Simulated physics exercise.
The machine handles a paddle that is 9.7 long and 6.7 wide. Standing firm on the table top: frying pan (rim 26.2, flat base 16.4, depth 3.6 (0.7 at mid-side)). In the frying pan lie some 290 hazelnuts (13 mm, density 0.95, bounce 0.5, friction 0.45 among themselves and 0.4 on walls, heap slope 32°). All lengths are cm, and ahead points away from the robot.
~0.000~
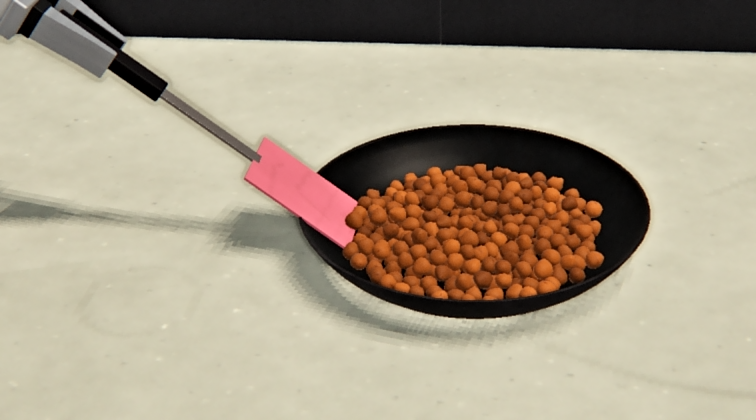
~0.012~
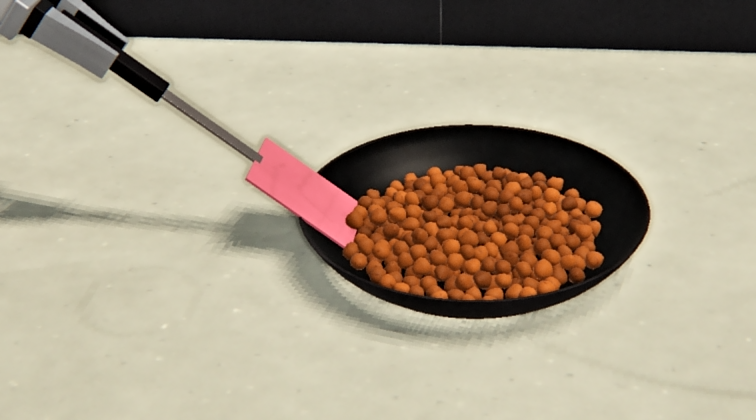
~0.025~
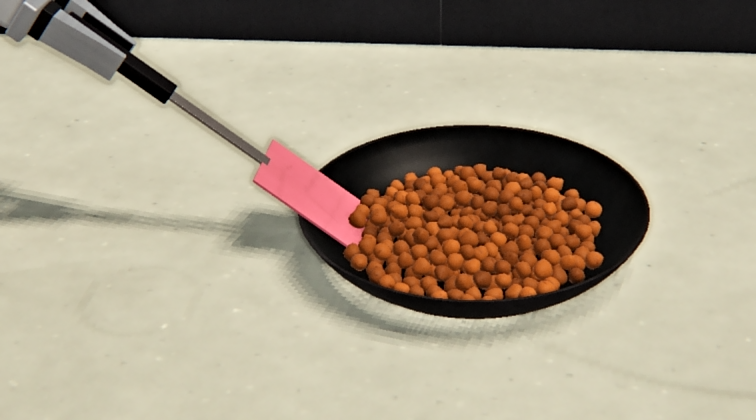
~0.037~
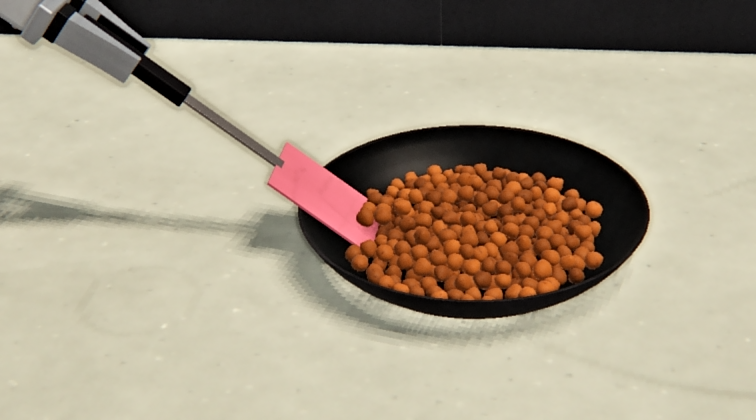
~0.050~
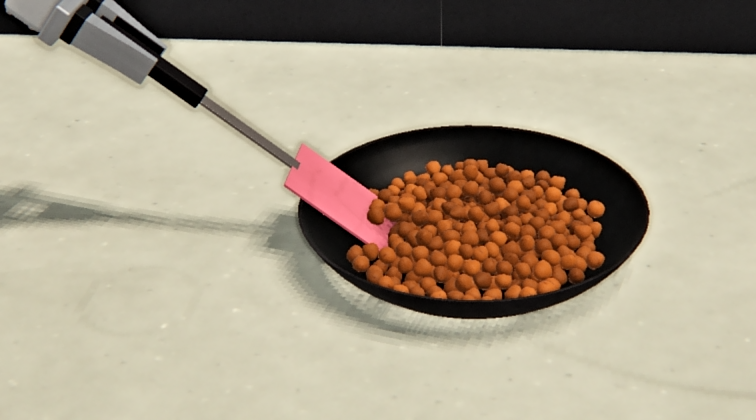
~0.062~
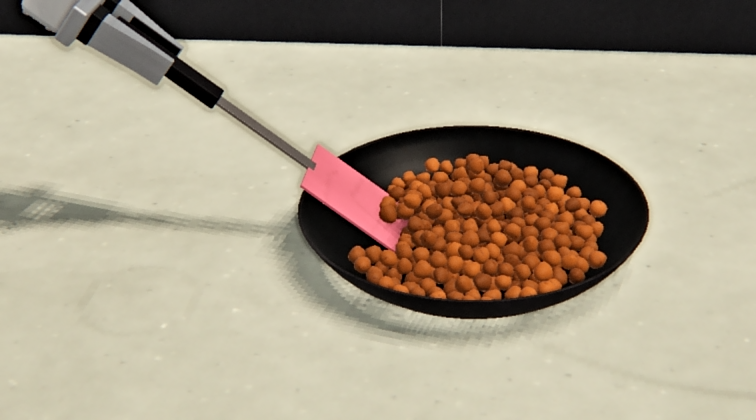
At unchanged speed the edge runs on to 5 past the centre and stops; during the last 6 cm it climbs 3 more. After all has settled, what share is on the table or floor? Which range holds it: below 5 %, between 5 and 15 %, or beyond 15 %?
The range between 5 and 15 %.
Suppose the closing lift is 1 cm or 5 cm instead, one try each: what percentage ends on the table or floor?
Result: Approx. 5 % and 10 %, one try each.
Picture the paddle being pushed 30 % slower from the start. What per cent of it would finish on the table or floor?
About 0 per cent.
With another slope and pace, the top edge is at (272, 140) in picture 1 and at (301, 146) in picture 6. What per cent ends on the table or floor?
My guess would be close to 0 per cent.
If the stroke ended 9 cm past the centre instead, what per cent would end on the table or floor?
Result: Approx. 25 %.
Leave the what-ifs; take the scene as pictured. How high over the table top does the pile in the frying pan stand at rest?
Top of the heap: Roughly 4.5 cm above the table top.
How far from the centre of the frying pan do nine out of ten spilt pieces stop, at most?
I reckon it's some 55 centimetres.
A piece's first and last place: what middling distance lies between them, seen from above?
Level distance of roughly 2 cm.
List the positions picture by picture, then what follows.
The first picture shows the paddle top edge at (254, 157), sloping 38°; upper third of the load around (473, 223), from x 350 to 595, top at y 170; 293 in the frying pan.
The second picture shows the paddle top edge at (256, 158), sloping 38°; upper third of the load around (473, 224), from x 350 to 595, top at y 170.
The third picture shows the paddle top edge at (263, 160), sloping 38°; upper third of the load around (471, 223), from x 355 to 595, top at y 170.
The fourth picture shows the paddle top edge at (277, 162), sloping 38°; upper third of the load around (468, 219), from x 355 to 595, top at y 170.
The fifth picture shows the paddle top edge at (293, 164), sloping 38°; upper third of the load around (471, 214), from x 355 to 595, top at y 165.
The sixth picture shows the paddle top edge at (309, 165), sloping 38°; upper third of the load around (473, 211), from x 360 to 595, top at y 165; 293 in the frying pan.
After 0.09 s, sloping 38°, highest piece 5 above the table; 293 in the frying pan.
After 0.12 s, sloping 38°, highest piece 6 above the table; 293 in the frying pan.
After 0.34 s, sloping 38°, highest piece 5 above the table; 263 in the frying pan, 26 on the table or floor, 4 on the blade or in flight.
After 1.39 s, sloping 38°, highest piece 4 above the table; 263 in the frying pan, 30 on the table or floor.
In the end, 263 in the frying pan, 30 on the table or floor. That is 10 % on the table or floor.
